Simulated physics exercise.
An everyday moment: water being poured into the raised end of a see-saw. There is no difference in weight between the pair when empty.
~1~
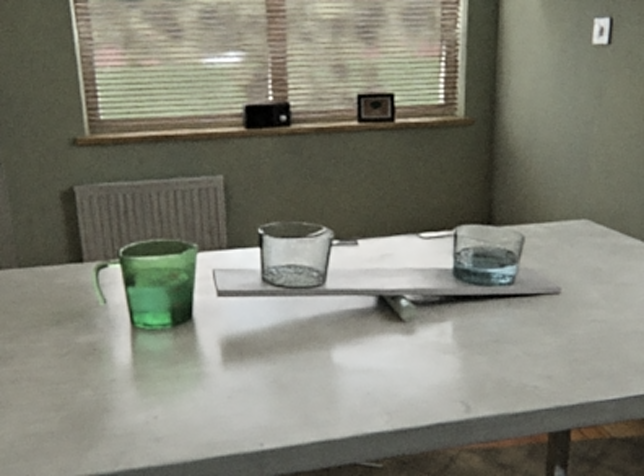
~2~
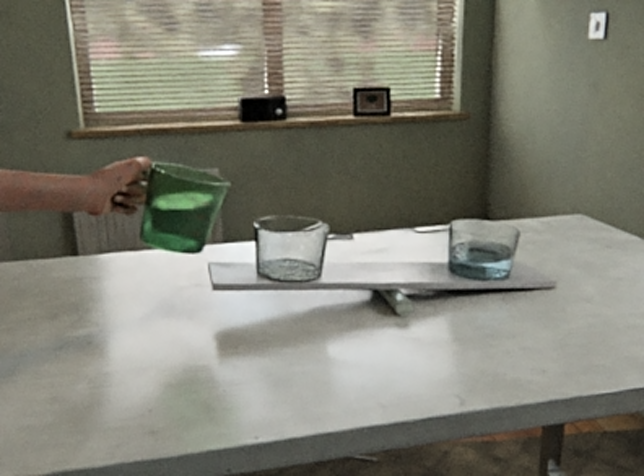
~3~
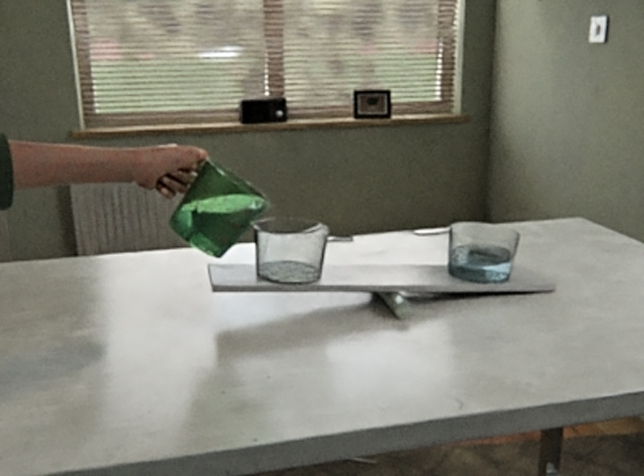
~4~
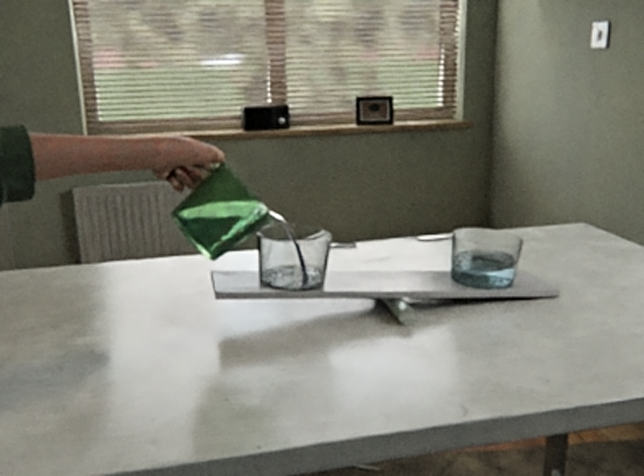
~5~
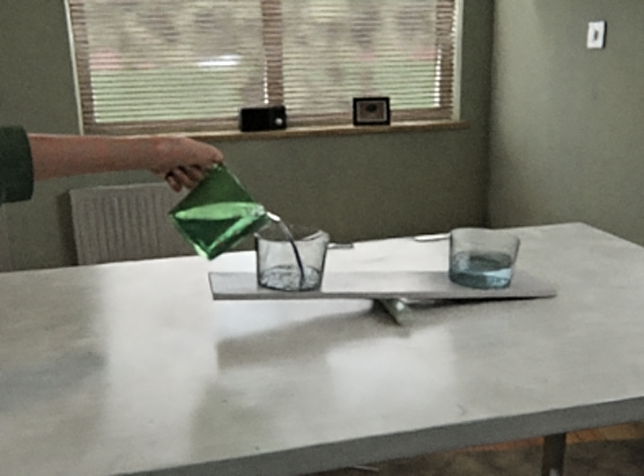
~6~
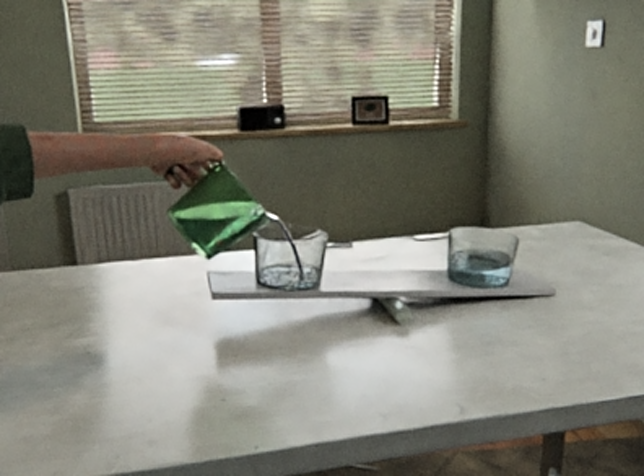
A hand lifts a green measuring jug from the left of a pale grey table, seen from slightly above in a green-walled room with a blinded window and radiator. Two clear tubs sit on a grey board over a small support, the left raised and the right lower, holding bluish water. The jug swings right, tilts and pours a thin stream into the left tub while the board stays still and the view shifts slightly.
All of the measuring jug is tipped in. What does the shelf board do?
I expect it will flip over.
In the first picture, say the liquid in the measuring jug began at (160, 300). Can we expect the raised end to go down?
Note: No change.
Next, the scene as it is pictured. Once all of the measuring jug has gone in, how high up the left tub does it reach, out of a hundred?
Level: Roughly 65% of the height.
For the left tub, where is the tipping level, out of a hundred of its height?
About 40 %.
A moment on, the left tub is about a third full; the shelf board leans as before.
Further on, the left tub is about half full; the shelf board has swung over, and that end is down.
When it is over, the left tub is about two thirds full; the shelf board has swung over, and that end is down.
